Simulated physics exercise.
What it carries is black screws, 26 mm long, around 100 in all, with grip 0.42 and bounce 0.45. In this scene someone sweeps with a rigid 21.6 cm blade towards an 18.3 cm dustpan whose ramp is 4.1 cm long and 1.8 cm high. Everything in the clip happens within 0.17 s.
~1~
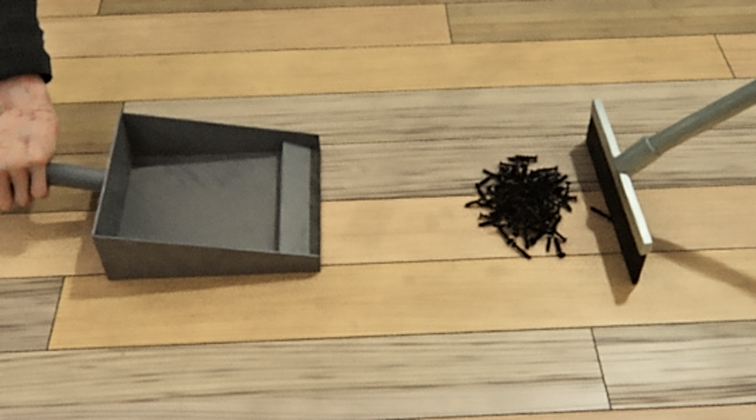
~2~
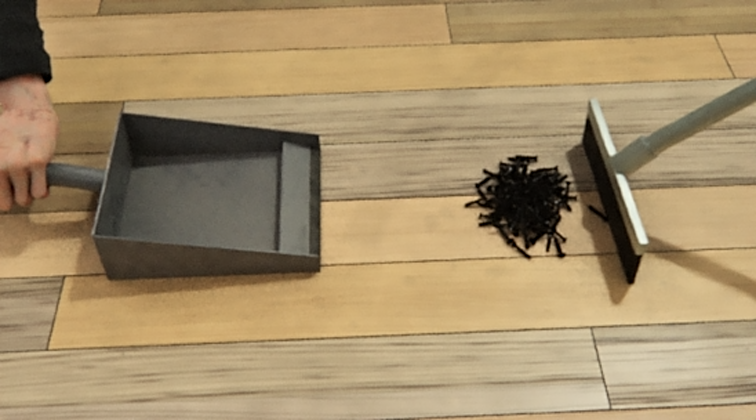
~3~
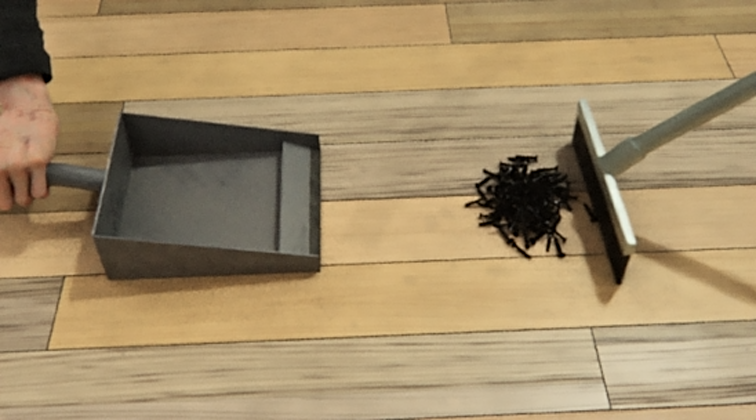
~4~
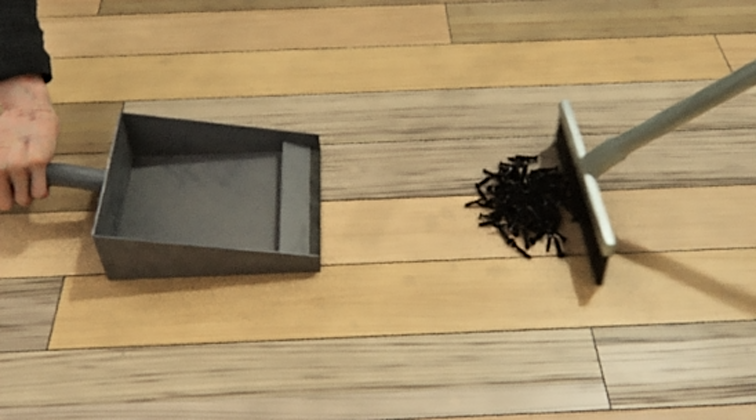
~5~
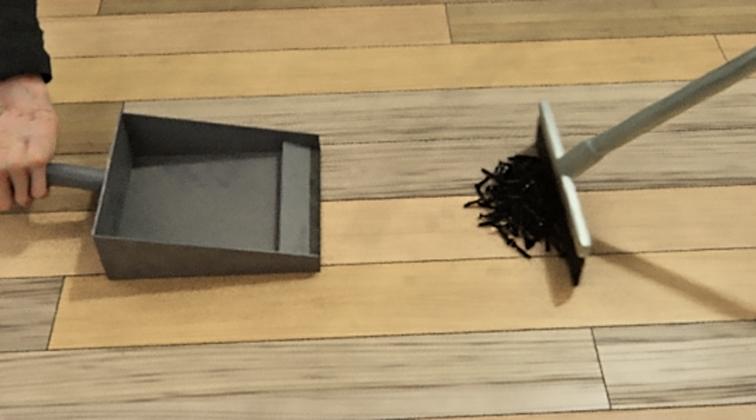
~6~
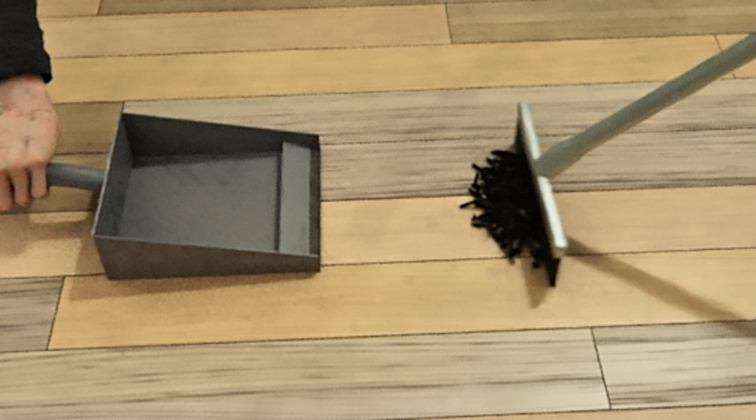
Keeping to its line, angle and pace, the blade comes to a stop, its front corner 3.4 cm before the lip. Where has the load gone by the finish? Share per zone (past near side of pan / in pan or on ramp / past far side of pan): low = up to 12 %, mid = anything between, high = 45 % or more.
Past the pan's near side - low, in the pan or on its ramp - mid, past the pan's far side - low.
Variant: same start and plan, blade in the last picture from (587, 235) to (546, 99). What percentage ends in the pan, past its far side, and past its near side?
Split: Pan = 10, far = 25, near = 0.
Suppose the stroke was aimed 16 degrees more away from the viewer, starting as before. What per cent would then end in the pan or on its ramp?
Under that change, roughly 15 in a hundred.
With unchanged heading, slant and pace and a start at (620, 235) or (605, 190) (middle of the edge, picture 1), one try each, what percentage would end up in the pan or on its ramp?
The two tries give about 20 % and about 20 %.
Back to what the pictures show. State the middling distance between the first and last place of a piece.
Median shift: Approx. 22 cm.
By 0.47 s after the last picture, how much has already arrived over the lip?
It's near 20 percent at that moment.
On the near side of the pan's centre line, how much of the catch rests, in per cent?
Some 50 per cent.
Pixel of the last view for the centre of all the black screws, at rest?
My guess is close to (329, 207).
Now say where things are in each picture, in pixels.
In the first frame, blade from (645, 248) to (596, 109), moved 0.0 cm, 0 of the pieces shifted so far; middle of the pieces at (520, 201); pan at (203, 211).
In the second frame, blade from (641, 248) to (592, 109), moved 0.4 cm, 0 of the pieces shifted so far; middle of the pieces at (520, 201).
In the third frame, blade from (628, 249) to (582, 109), moved 1.6 cm, 1 of the pieces shifted so far; middle of the pieces at (520, 201).
In the fourth frame, blade from (608, 249) to (564, 110), moved 3.7 cm, 3 of the pieces shifted so far; middle of the pieces at (520, 201).
In the fifth frame, blade from (584, 250) to (543, 110), moved 6.0 cm, 52 of the pieces shifted so far; middle of the pieces at (517, 200).
In the sixth frame, blade from (559, 251) to (522, 111), moved 8.5 cm, 105 of the pieces shifted so far; middle of the pieces at (504, 202); pan at (203, 211).
Then, 0.14 s after the last picture, middle of the blade 13 cm from the lip; 0 % over the lip, far side 0 %, near side 0 %.
Then, 0.24 s after the last picture, middle of the blade 6 cm from the lip; 0 % over the lip, far side 0 %, near side 5 %.
Then, 0.47 s after the last picture, middle of the blade 4 cm from the lip; 20 % over the lip, far side 5 %, near side 5 %.
In the end, near side 5 %, pan 20 %, far side 5 %, in front of the lip or behind the blade 70 %.
